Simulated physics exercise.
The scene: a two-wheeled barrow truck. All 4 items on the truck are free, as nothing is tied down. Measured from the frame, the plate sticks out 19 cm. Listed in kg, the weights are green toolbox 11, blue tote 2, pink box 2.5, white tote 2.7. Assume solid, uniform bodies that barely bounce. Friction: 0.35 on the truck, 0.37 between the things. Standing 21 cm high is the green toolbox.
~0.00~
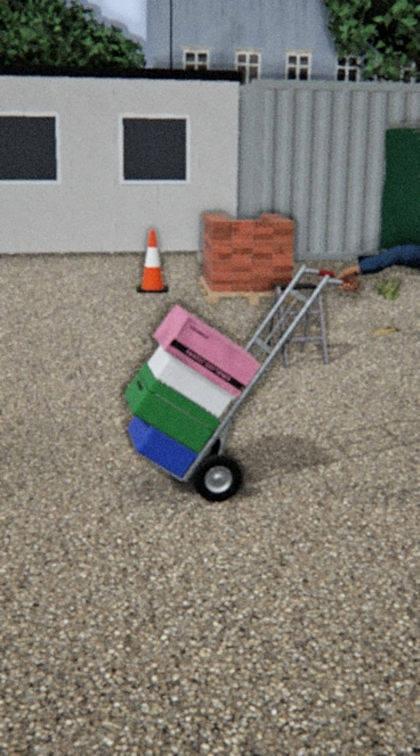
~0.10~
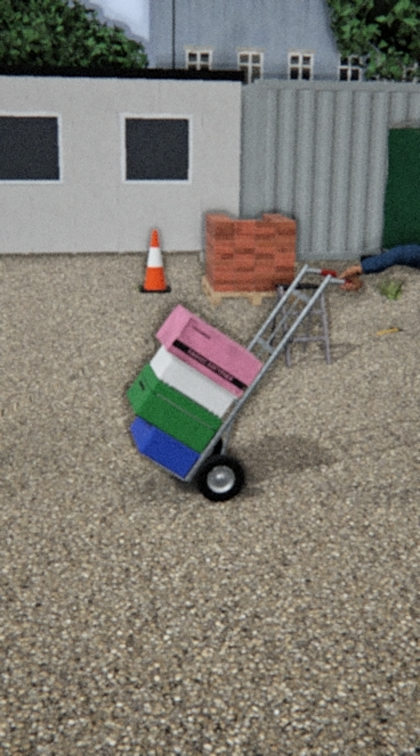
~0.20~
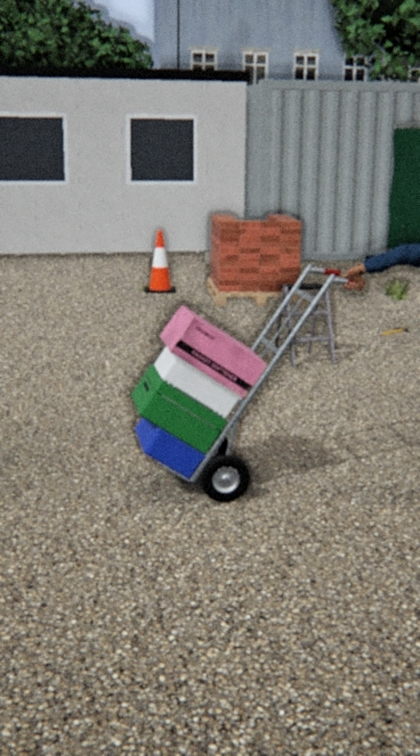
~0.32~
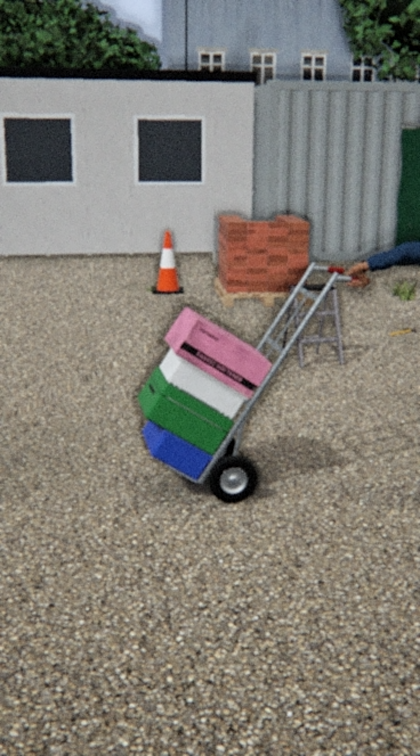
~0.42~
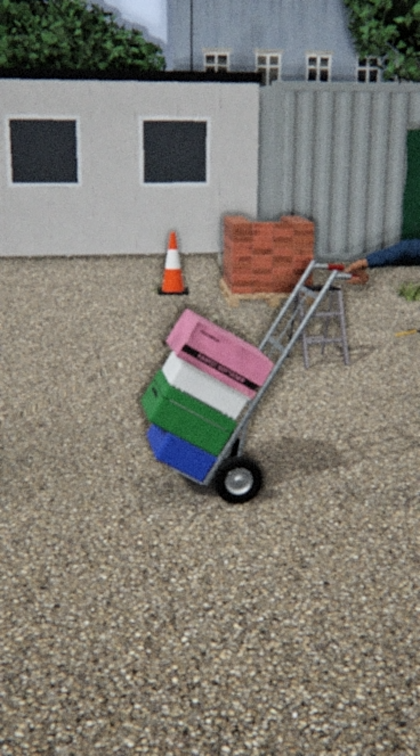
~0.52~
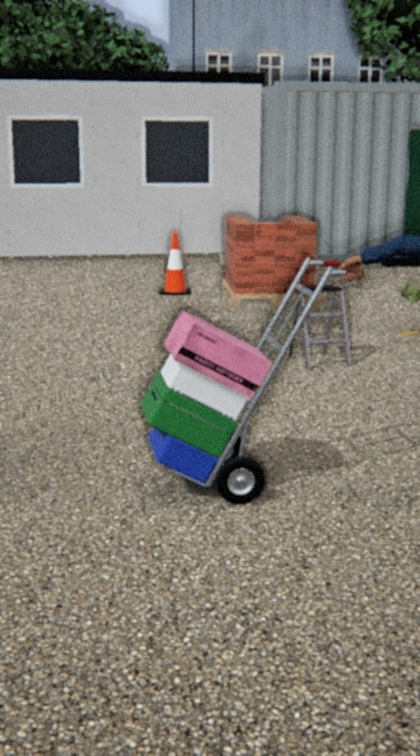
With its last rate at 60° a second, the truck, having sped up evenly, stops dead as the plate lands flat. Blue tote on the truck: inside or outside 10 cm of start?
It is going to change position.
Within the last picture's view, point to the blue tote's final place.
About (137, 466).
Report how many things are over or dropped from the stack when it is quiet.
The number is 4.
Around 1.42 s, truck upright; blue tote tipped 12° against what carries it near (176, 471); pink box tipped 12° against what carries it; white tote tipped 12° against what carries it.
Around 1.92 s, truck upright; pink box and white tote now dropped from the stack; blue tote tipped 46° against what carries it near (161, 462); green toolbox tipped 46° against what carries it.
Around 2.12 s, truck upright; blue tote tipped 65° against what carries it near (150, 462); green toolbox tipped 64° against what carries it.
Around 2.42 s, truck upright; blue tote on its side near (133, 464); green toolbox on its side.
Finally (3.7 s), dropped from the stack, pink box and white tote; on their side or leaning hard on the truck, green toolbox and blue tote. In the last view, blue tote near (137, 466).
